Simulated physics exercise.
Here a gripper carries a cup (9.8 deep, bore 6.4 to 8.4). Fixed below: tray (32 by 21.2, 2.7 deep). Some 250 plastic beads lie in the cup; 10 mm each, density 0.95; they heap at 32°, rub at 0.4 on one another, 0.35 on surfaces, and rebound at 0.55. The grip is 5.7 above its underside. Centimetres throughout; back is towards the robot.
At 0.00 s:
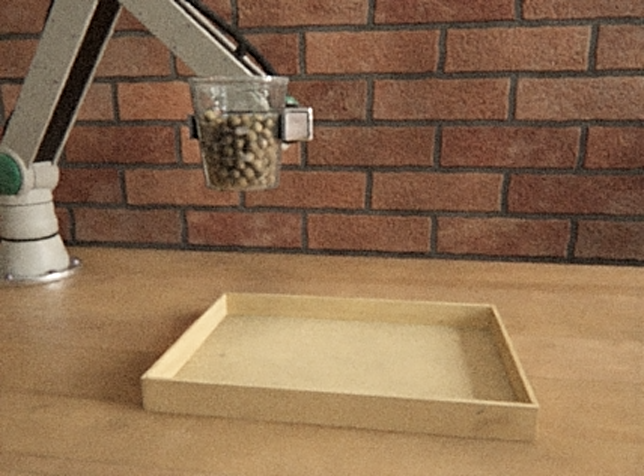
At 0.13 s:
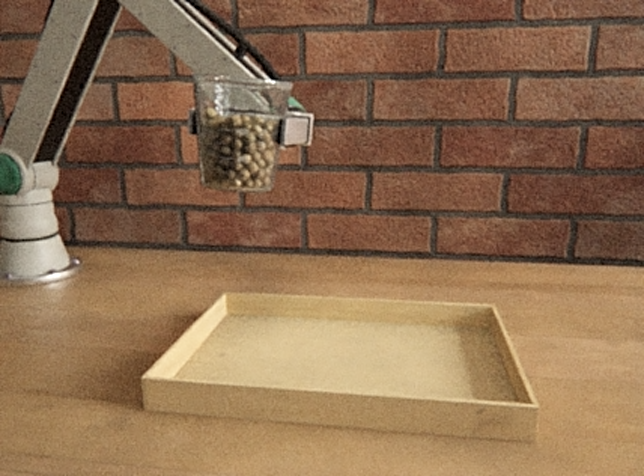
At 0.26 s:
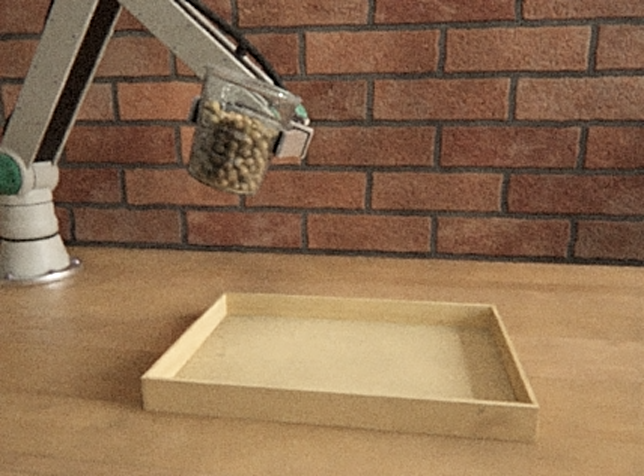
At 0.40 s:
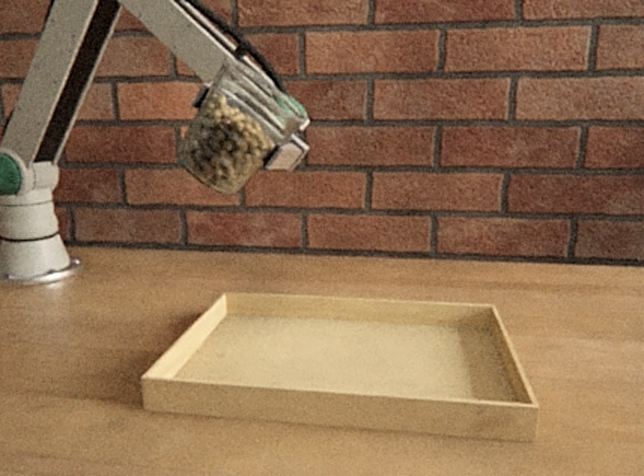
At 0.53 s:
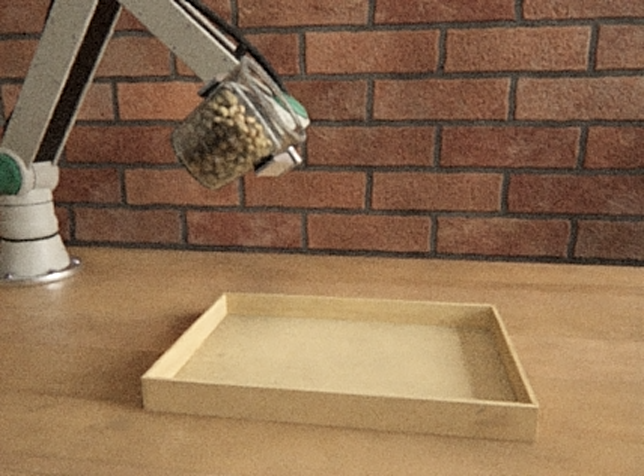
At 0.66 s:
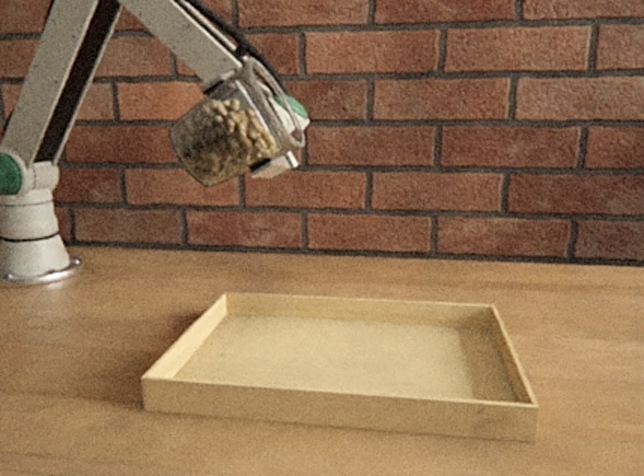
Above a shallow tray on a wooden table, a robot arm steadily tilts a clear cup of beads.
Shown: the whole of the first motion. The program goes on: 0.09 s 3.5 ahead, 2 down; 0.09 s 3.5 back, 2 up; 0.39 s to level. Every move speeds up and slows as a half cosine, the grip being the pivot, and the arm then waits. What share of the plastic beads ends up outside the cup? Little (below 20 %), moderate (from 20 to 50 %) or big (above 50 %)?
Share outside the cup: Little (below 20 %).
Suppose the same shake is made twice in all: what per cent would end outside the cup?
Then about 20 per cent.
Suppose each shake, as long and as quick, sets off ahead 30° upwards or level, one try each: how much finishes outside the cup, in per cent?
About 50 and 30 per cent.
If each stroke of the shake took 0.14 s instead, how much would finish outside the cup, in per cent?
It would be near 0 per cent.
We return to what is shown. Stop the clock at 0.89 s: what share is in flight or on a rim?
Some 8 per cent.
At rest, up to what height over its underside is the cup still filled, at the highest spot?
About 9.0 cm.
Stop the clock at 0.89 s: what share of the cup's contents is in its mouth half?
Roughly 35 per cent.
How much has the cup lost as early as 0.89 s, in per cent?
About 10 per cent by then.
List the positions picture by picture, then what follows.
Cup middle at (240, 135), level; upper third of the load around (241, 127), from x 205 to 275, top at y 115; 251 in the cup, in the first picture.
Cup middle at (240, 135), tilted 6° forward; upper third of the load around (238, 127), from x 205 to 275, top at y 110, in the second picture.
Cup middle at (238, 135), tilted 21° forward; upper third of the load around (233, 126), from x 200 to 275, top at y 105, in the third picture.
Cup middle at (235, 133), tilted 39° forward; upper third of the load around (226, 124), from x 190 to 270, top at y 95, in the fourth picture.
Cup middle at (234, 132), tilted 54° forward; upper third of the load around (224, 121), from x 185 to 270, top at y 95, in the fifth picture.
Cup middle at (233, 131), tilted 60° forward; upper third of the load around (223, 122), from x 185 to 275, top at y 100; 251 in the cup, in the sixth picture.
By 0.89 s, tilted 58° forward, highest piece 27 above the table; 232 in the cup, 19 in flight or on a rim.
By 1.12 s, tilted 12° forward, highest piece 27 above the table; 222 in the cup, 26 in the tray, 3 in flight or on a rim.
By 1.43 s, level, highest piece 27 above the table; 222 in the cup, 27 in the tray, 2 on the table or floor.
By 2.48 s, level, highest piece 27 above the table; 222 in the cup, 27 in the tray, 2 on the table or floor.
Final count, 222 in the cup, 27 in the tray, 2 on the table or floor. That is 12 % outside the cup.
